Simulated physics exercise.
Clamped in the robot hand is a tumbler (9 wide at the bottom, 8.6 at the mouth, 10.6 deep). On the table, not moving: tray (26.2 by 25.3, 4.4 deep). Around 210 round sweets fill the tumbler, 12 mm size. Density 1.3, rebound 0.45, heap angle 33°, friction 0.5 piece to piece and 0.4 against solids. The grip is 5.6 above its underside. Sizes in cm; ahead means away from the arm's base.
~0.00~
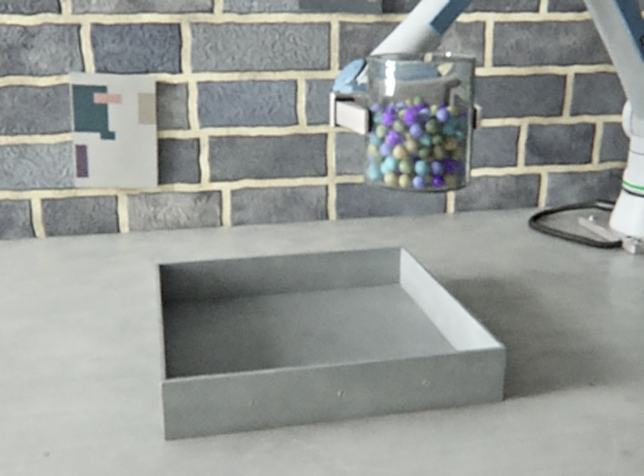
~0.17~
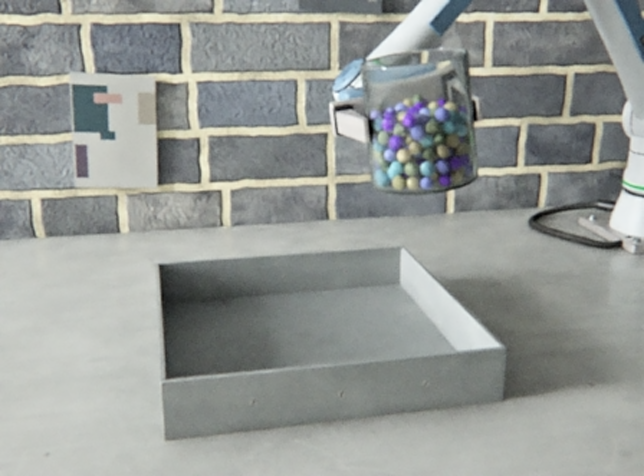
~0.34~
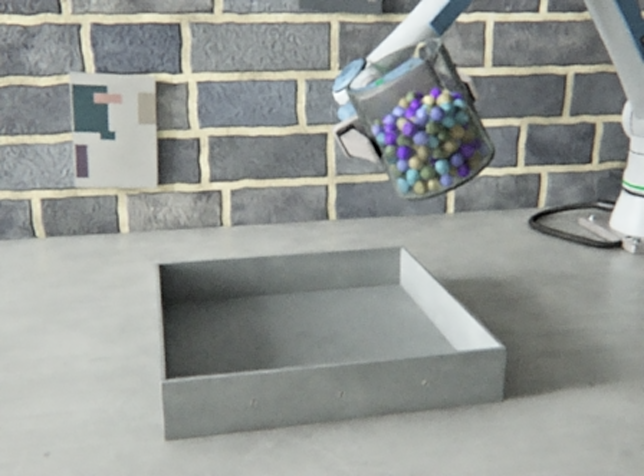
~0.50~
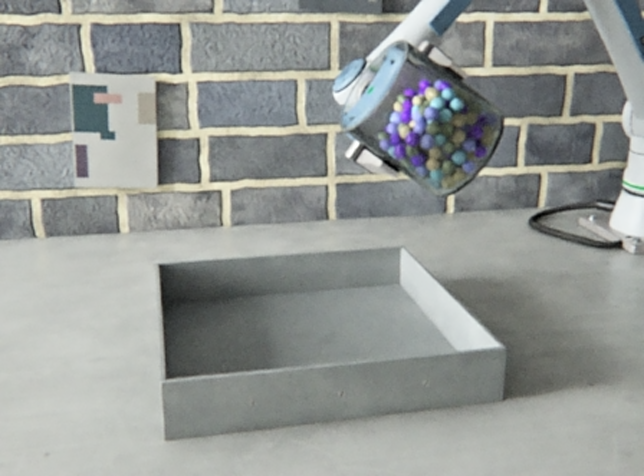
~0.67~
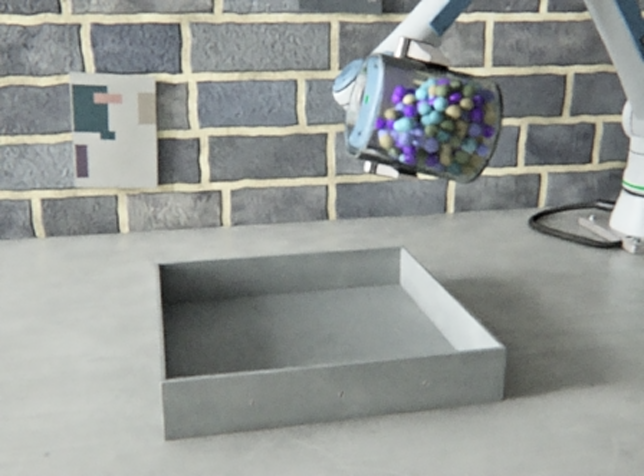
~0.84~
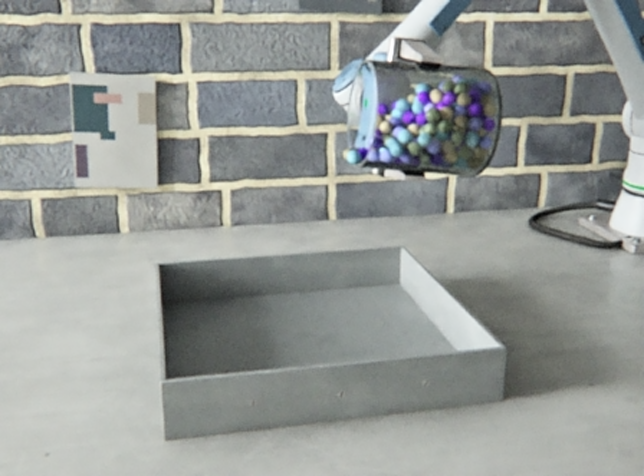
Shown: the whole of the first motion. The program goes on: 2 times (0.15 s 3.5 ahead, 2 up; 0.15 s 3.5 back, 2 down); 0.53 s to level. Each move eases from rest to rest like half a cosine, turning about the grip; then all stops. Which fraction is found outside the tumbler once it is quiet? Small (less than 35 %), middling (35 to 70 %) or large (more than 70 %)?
Outside the tumbler the share is middling, 35 to 70 %.
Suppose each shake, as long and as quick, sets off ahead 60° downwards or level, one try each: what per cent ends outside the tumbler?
Some 5 and 40 per cent.
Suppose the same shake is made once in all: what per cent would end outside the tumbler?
In that case some 25 per cent.
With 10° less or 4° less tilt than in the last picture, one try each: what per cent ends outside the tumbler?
Some 25 and 35 per cent.
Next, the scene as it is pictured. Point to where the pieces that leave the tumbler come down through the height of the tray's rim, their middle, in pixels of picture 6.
Near (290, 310).
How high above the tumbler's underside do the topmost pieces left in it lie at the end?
About 6.5 cm.
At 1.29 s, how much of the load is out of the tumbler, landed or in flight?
Some 20 per cent.
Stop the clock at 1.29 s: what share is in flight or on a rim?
Roughly 2 per cent.
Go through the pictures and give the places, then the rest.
Tumbler middle at (419, 122), level; upper third of the load around (419, 124), from x 375 to 465, top at y 110; 214 in the tumbler, in the first frame.
Tumbler middle at (419, 122), tilted 8° forward; upper third of the load around (423, 124), from x 375 to 470, top at y 105, in the second frame.
Tumbler middle at (421, 121), tilted 29° forward; upper third of the load around (439, 119), from x 380 to 485, top at y 100, in the third frame.
Tumbler middle at (422, 120), tilted 55° forward; upper third of the load around (445, 109), from x 385 to 490, top at y 85, in the fourth frame.
Tumbler middle at (422, 119), tilted 76° forward; upper third of the load around (450, 102), from x 385 to 490, top at y 85, in the fifth frame.
Tumbler middle at (422, 119), tilted 84° forward; upper third of the load around (451, 102), from x 350 to 490, top at y 80; 214 in the tumbler, in the sixth frame.
After 1.29 s, tilted 84° forward, highest piece 24 above the table; 168 in the tumbler, 42 in the tray, 4 in flight or on a rim.
After 1.74 s, tilted 32° forward, highest piece 24 above the table; 117 in the tumbler, 96 in the tray, 1 in flight or on a rim.
After 2.17 s, level, highest piece 22 above the table; 117 in the tumbler, 97 in the tray.
After 3.22 s, level, highest piece 22 above the table; 117 in the tumbler, 97 in the tray.
At rest, 117 in the tumbler, 97 in the tray. That is 45 % outside the tumbler.
